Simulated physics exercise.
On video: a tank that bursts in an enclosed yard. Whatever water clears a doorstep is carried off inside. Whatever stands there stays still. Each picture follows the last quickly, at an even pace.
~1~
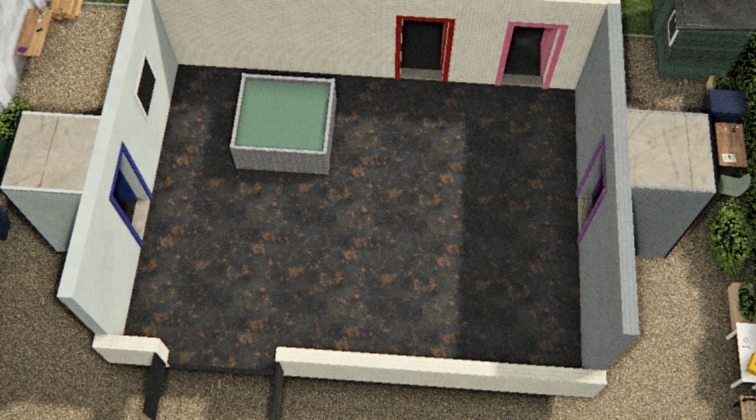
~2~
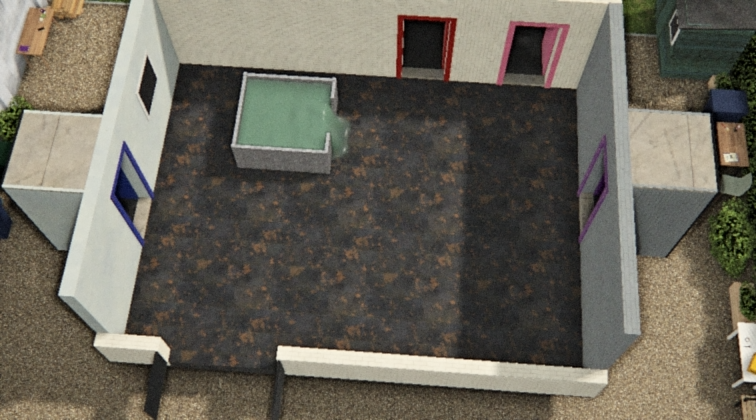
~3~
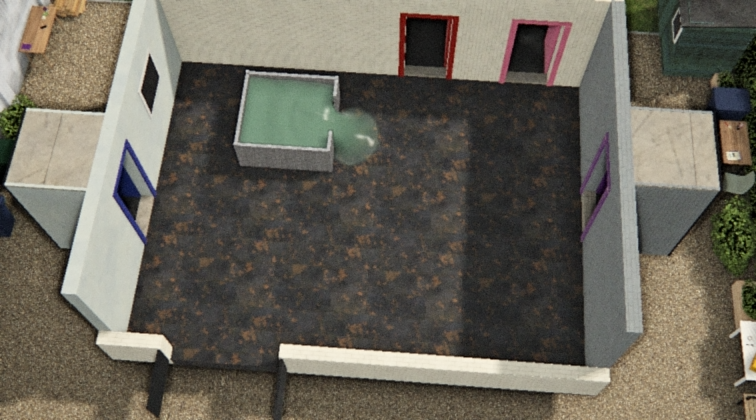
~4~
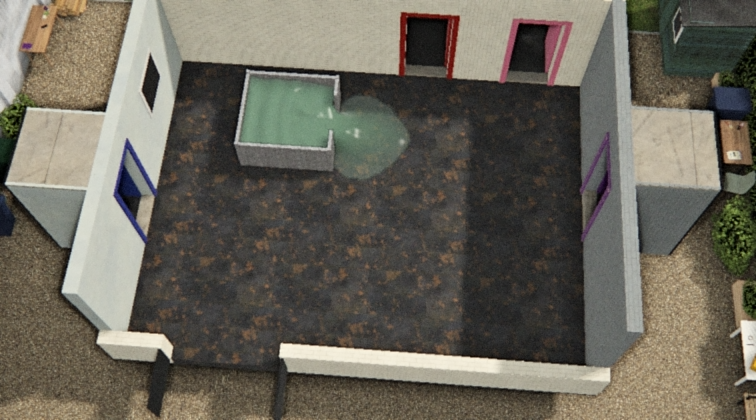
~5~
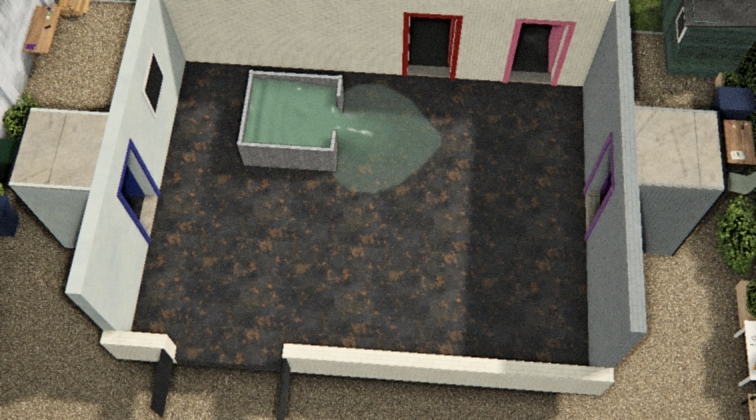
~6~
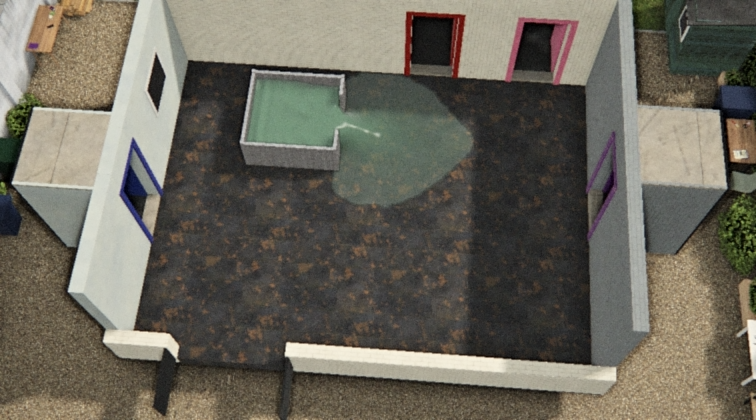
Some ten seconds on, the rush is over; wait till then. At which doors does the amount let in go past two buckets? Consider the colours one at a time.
The blue door is going to allow two buckets or less; the red door is going to allow over two buckets; the pink door is going to allow over two buckets; the purple door is going to allow two buckets or less.
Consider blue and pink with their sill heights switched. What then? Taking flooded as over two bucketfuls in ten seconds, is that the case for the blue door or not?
Well, the blue door ends up short.
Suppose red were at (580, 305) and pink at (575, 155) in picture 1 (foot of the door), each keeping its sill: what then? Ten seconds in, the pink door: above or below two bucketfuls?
Here the pink door exceeds it.
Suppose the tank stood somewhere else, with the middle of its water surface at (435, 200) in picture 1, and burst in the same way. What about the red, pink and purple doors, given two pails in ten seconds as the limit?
My answer is that the red door ends up beneath, the pink door ends up above and the purple door ends up above.
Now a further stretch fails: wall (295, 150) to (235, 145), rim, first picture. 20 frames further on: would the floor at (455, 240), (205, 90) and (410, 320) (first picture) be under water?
Going in your order, I'd say still bare, then still bare, then drenched.
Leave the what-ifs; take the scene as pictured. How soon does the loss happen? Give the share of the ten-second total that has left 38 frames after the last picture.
Log: Around 75 %, estimated.
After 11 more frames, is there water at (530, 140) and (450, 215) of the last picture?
Soaked, soaked.
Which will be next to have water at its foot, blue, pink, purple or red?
That would be the one in red.
A moment on, water covers 30 % of the floor; the blue door not reached, the red door under two buckets in, the pink door not reached, the purple door not reached.
Next, water covers 40 % of the floor; the blue door not reached, the red door over two buckets in, the pink door wet at the sill, nothing in, the purple door wet at the sill, nothing in.
Then, water covers 45 % of the floor; the blue door not reached, the red door over two buckets in, the pink door under two buckets in, the purple door wet at the sill, nothing in.
Later, water covers 50 % of the floor; the blue door not reached, the red door over two buckets in, the pink door over two buckets in, the purple door wet at the sill, nothing in.
In the end, water covers 75 % of the floor; the blue door not reached, the red door over two buckets in, the pink door over two buckets in, the purple door wet at the sill, nothing in.
